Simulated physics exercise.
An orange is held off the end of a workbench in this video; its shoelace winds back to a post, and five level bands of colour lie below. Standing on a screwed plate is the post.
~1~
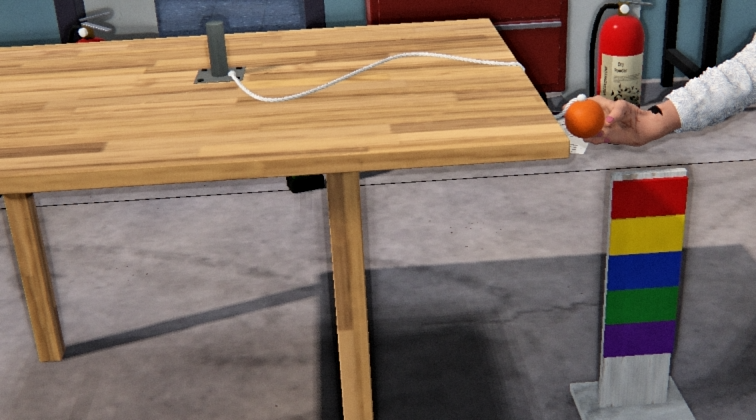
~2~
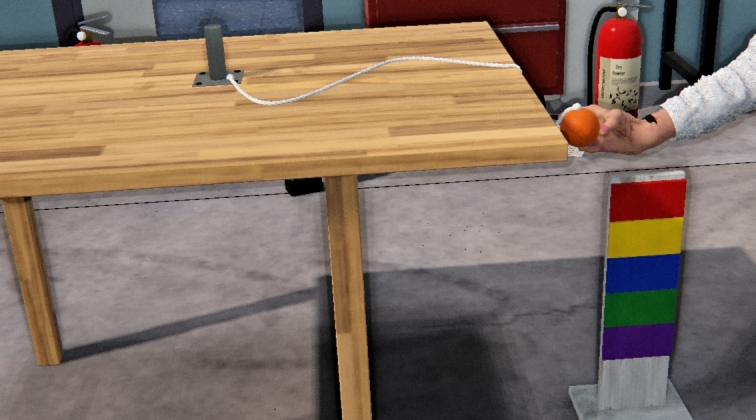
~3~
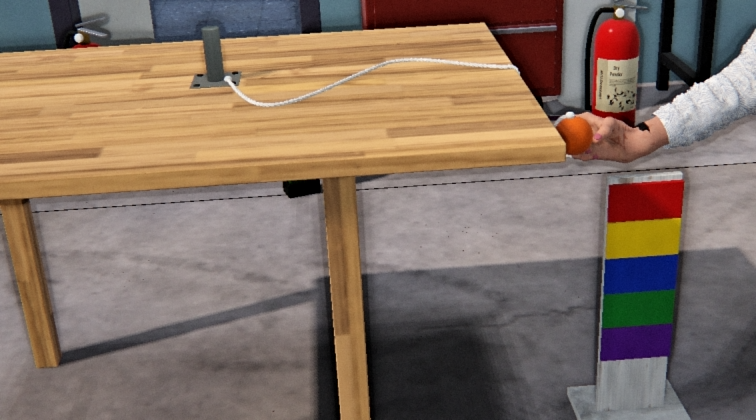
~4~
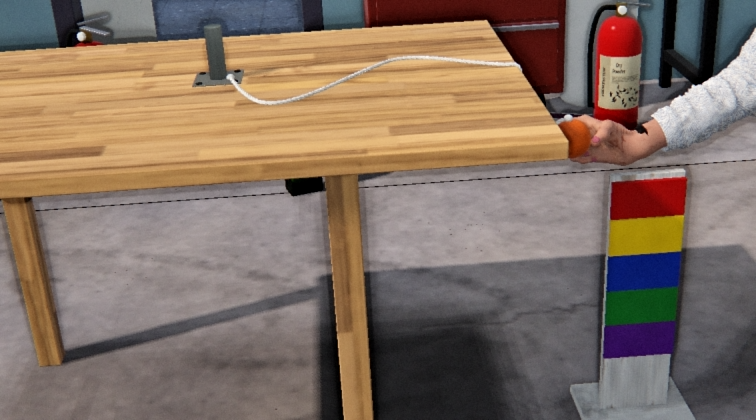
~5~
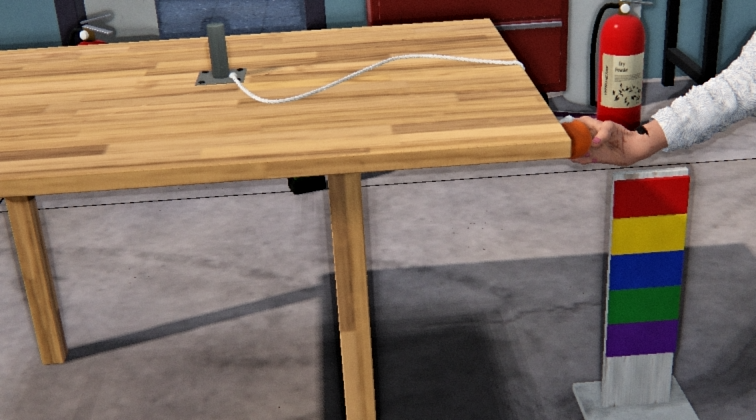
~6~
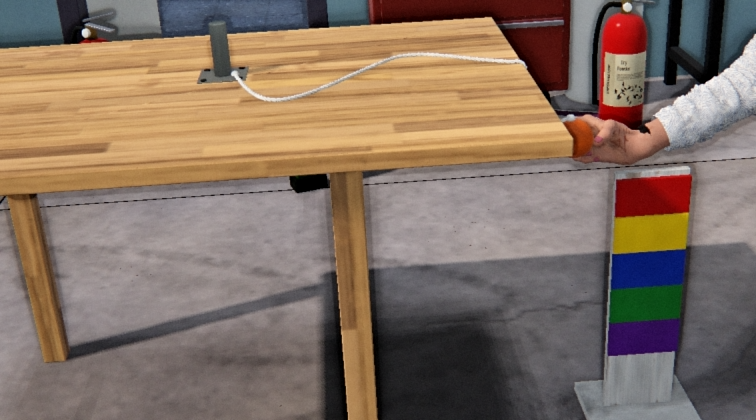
An orange in a person's hand was lowered slightly and drawn left against the workbench's right end, then stayed nearly still, while the white shoelace lay across the top to a post.
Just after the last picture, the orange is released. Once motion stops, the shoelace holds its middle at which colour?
At green.
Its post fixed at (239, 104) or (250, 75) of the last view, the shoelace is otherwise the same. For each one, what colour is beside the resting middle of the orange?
Going case by case, it's purple and then purple.
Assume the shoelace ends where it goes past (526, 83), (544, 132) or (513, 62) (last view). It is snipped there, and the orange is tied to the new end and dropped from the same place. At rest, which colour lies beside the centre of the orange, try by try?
In the order given, it comes out as yellow; blue; red.
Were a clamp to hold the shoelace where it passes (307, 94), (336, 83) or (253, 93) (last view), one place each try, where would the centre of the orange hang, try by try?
Roughly (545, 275), (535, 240) and (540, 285).
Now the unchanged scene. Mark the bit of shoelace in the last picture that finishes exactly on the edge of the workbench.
About (406, 56).
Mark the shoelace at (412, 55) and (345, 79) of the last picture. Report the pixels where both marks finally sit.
Point one: (526, 76); point two: (429, 68).
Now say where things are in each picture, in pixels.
In the first frame, orange (585, 119); red (650, 199); yellow (647, 236); blue (645, 272); green (642, 307); purple (640, 340).
In the second frame, orange (580, 128); shoelace through (242, 91) (308, 96) (369, 70) (445, 60) (521, 86).
In the third frame, orange (573, 136).
In the fourth frame, orange (571, 139); shoelace through (242, 91) (308, 95) (369, 69) (445, 59) (521, 84).
In the fifth frame, orange (572, 140).
In the sixth frame, orange (574, 139); shoelace through (247, 88) (313, 92) (373, 66) (450, 56) (526, 82).
Soon after, orange near (550, 287); level with blue.
After that, orange near (492, 291); level with green.
And then, orange near (544, 297); level with green.
In the end, orange near (519, 300); level with green. Its centre hangs level with the green band.
